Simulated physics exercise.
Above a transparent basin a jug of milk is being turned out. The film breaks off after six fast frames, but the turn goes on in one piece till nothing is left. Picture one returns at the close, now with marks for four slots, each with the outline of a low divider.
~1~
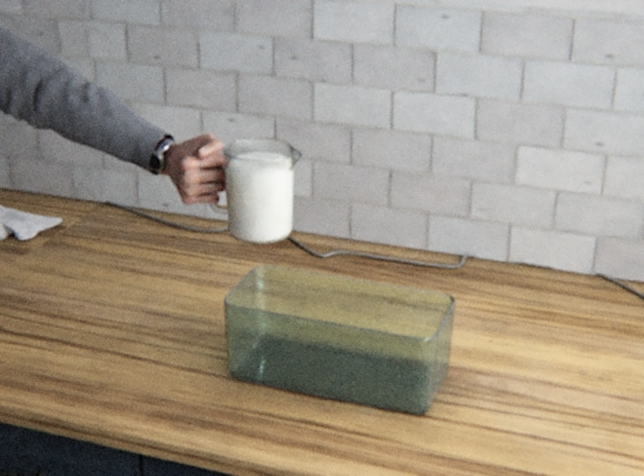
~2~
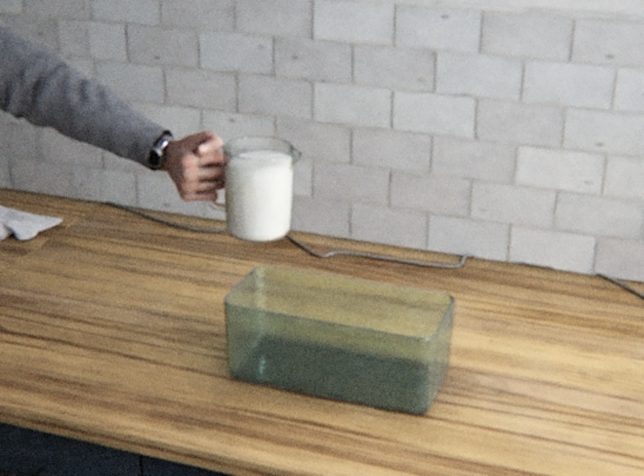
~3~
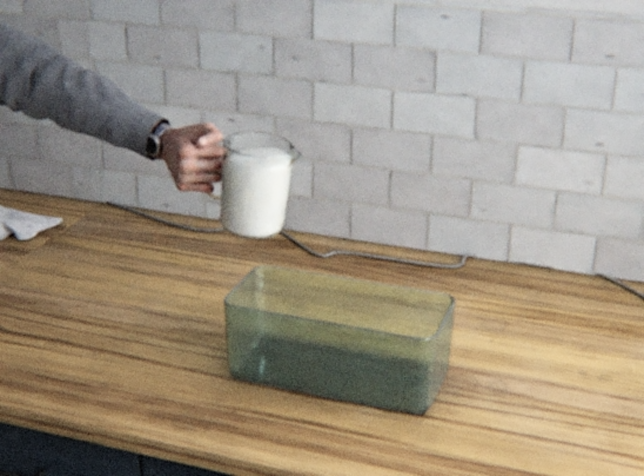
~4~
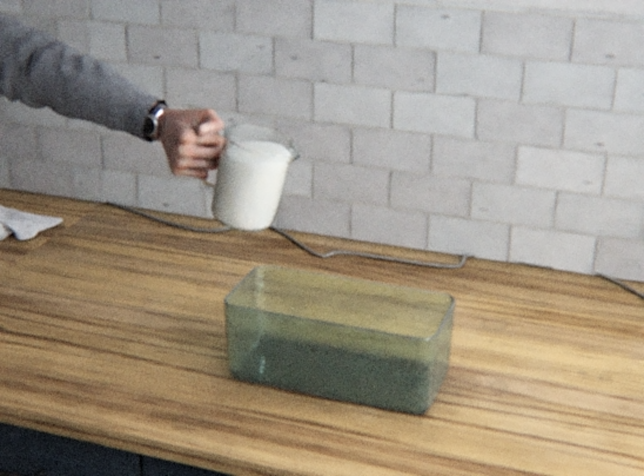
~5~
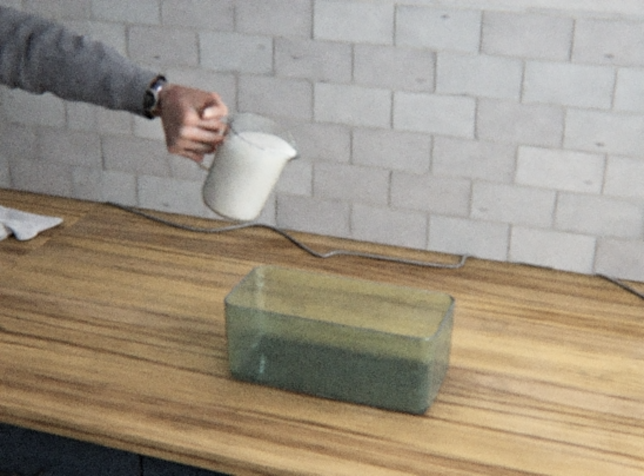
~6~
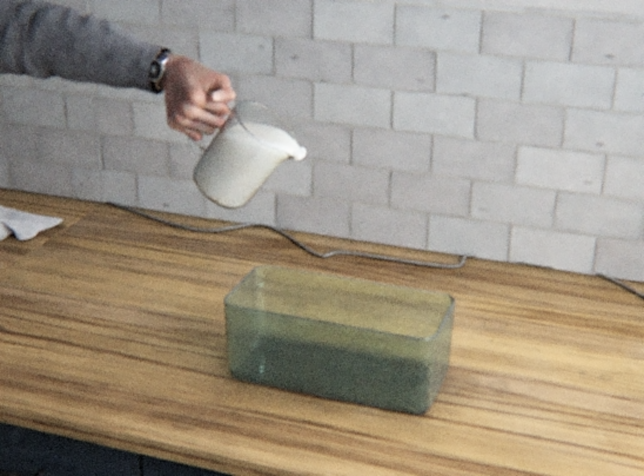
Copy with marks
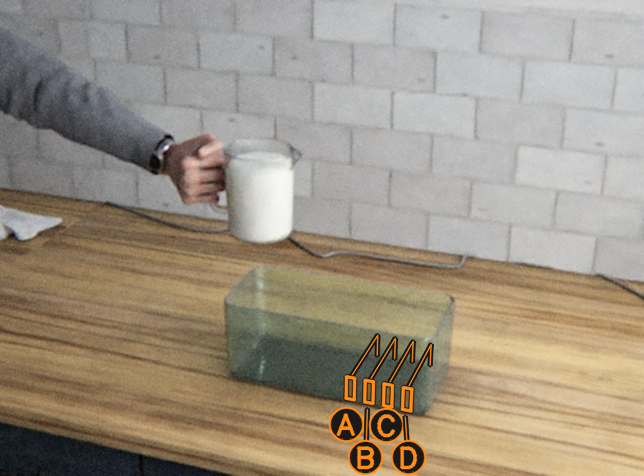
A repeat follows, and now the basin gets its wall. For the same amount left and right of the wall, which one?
Place B does it best.
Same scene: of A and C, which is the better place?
Place A.
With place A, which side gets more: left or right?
More ends on the right.
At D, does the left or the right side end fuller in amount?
More ends on the left.
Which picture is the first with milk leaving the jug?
In picture 6.
On the marked copy, A at (348, 405); B at (367, 409); C at (386, 412); D at (405, 416).
With A, about 23 % ends left of the wall and 73 % right of it; 4 % is lost outside.
With B, about 43 % ends left of the wall and 52 % right of it; 5 % is lost outside.
With C, about 80 % ends left of the wall and 13 % right of it; 7 % is lost outside.
With D, about 84 % ends left of the wall and 8 % right of it; 8 % is lost outside.
